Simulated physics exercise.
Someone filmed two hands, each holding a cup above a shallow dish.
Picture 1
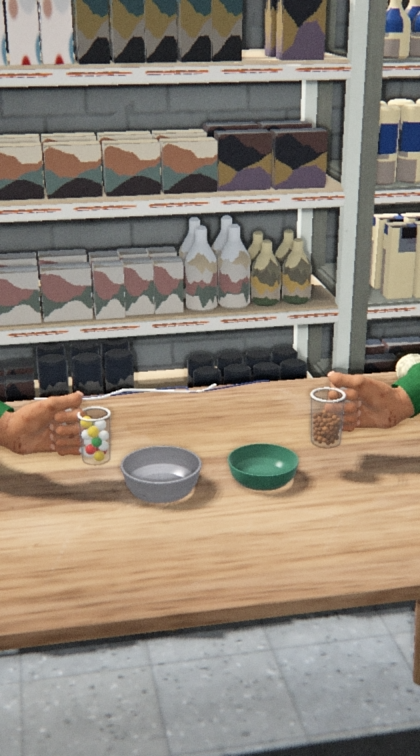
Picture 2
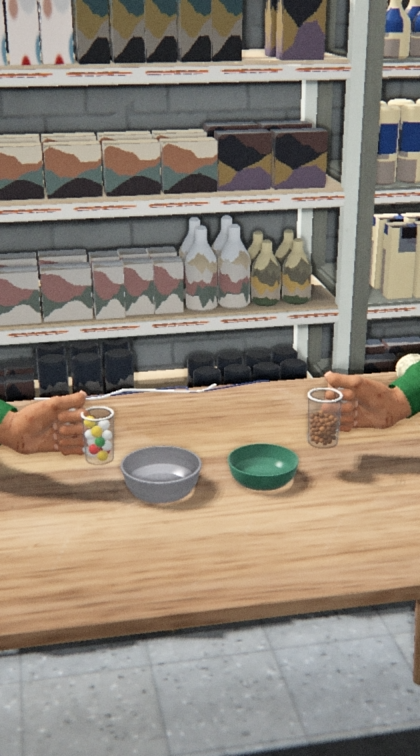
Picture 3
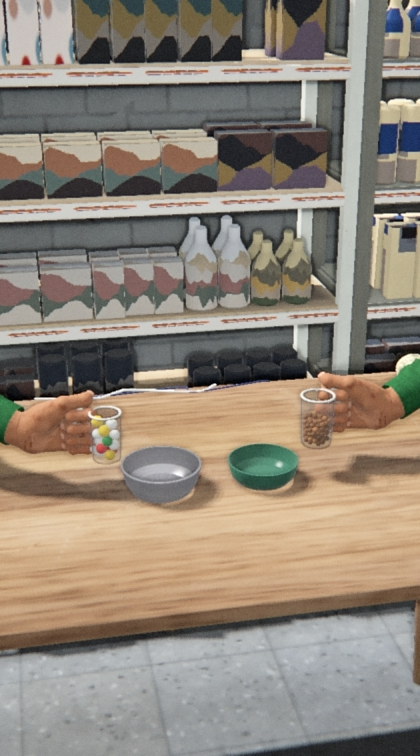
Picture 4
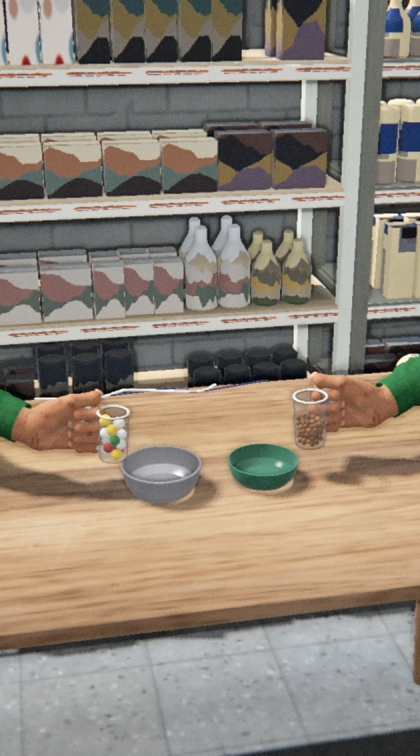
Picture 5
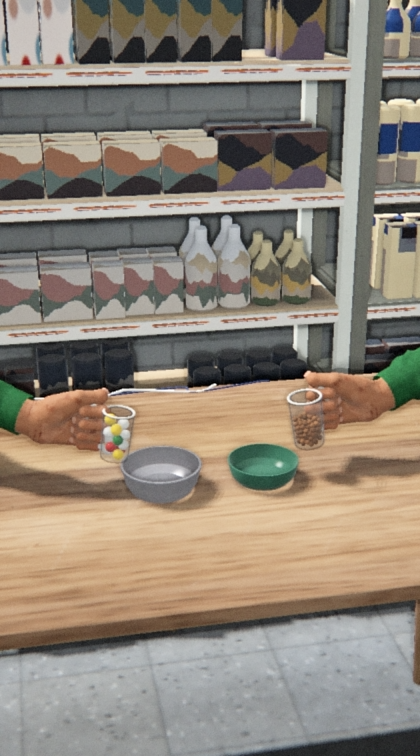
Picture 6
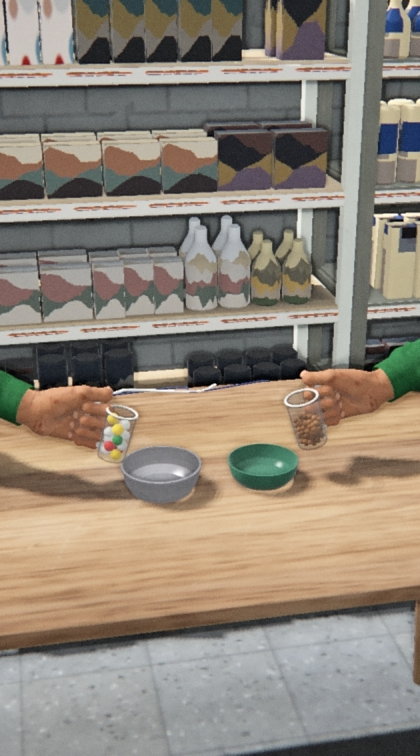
In a shop or storeroom, seen from the front and slightly above, a pale wooden table stands before shelves of patterned boxes and bottles. A grey dish sits left of a green one, both empty, flanked by hands in green sleeves holding clear cups of multicoloured marbles and brown balls. The hands ease the cups inward, then tilt both slightly toward the dishes, while the camera stays still.
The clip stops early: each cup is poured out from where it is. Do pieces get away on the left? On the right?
As for the dishes, the left gathers them all while the right gathers them all.
Then, 0.35 s later than the last frame, left, every one still in the cup; right, every one still in the cup.
Then, 0.79 s later than the last frame, left, every one still in the cup; right, every one still in the cup.
Then, 1.27 s later than the last frame, left, roughly two thirds still in the cup, roughly a quarter in the dish, about a tenth in the air; right, the larger part still in the cup, about a tenth in the dish, about a tenth in the air.
When it is over, left, every one in the dish, not one outside the dish; right, every one in the dish, not one outside the dish.
